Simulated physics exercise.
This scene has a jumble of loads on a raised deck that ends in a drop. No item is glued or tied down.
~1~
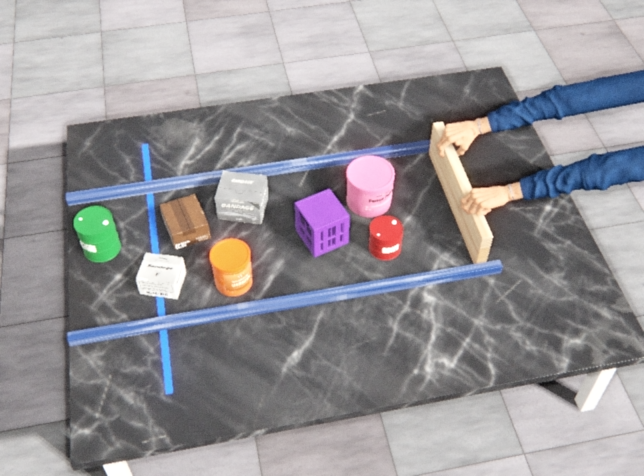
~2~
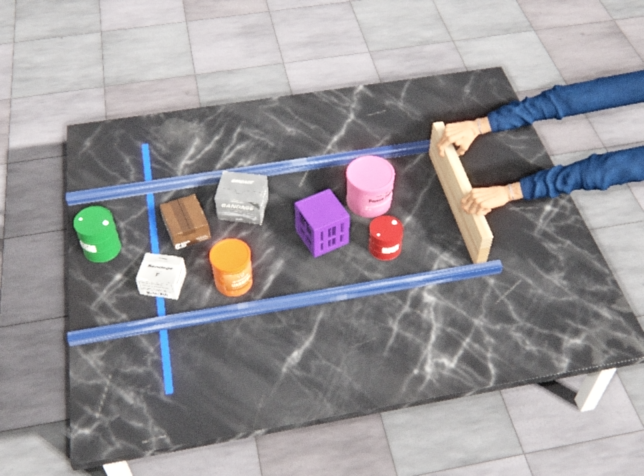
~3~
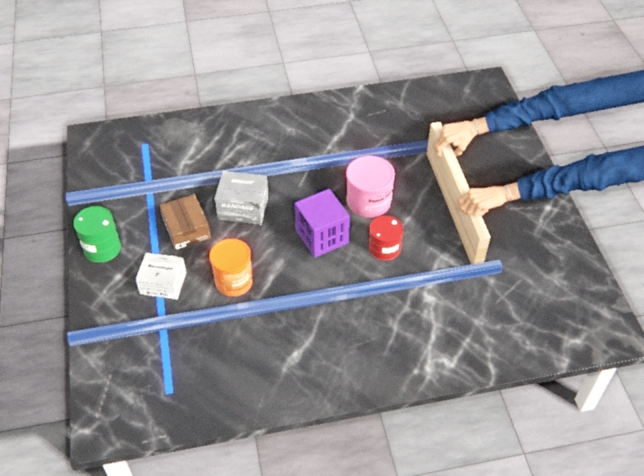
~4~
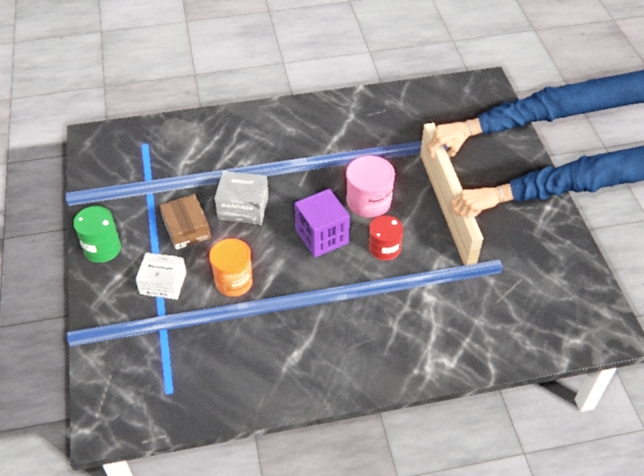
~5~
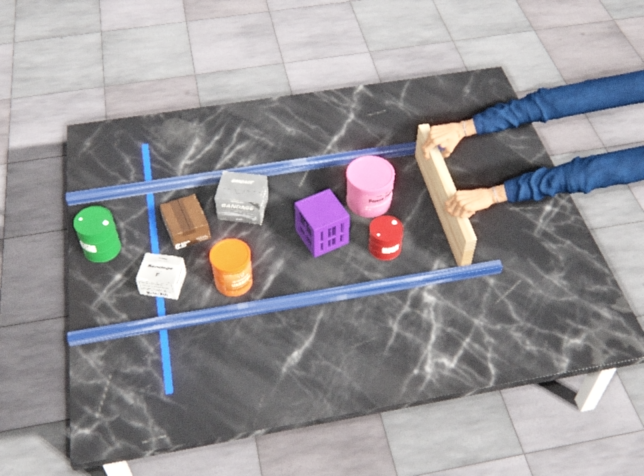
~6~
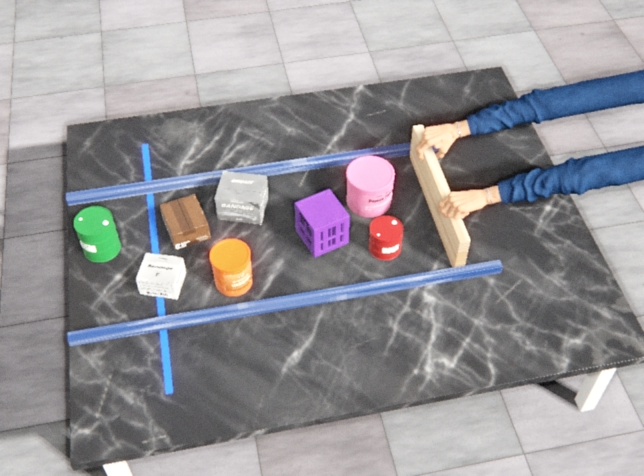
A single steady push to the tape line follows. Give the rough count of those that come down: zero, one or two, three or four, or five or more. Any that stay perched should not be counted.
After that push, what drops off the edge is fewer than three, not none.
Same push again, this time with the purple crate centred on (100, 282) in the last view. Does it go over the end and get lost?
In that case it ends up off.
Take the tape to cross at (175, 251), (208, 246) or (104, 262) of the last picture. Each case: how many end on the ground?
Those tries give 1, 0 and 5.
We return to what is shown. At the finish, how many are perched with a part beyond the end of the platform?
2 of them.
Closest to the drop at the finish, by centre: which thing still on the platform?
The brown parcel winds up nearest.
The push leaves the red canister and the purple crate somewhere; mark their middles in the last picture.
You'll see the red canister at (140, 272), with the purple crate at (105, 257).
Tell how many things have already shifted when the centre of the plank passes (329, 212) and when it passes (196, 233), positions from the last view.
Note: First position 3; second position 8.
Soon after, none off yet; green canister at rest near (98, 234); white box at rest near (162, 276); brown parcel at rest near (185, 222).
In the end, the number that fall off is one or two; gone, green canister.
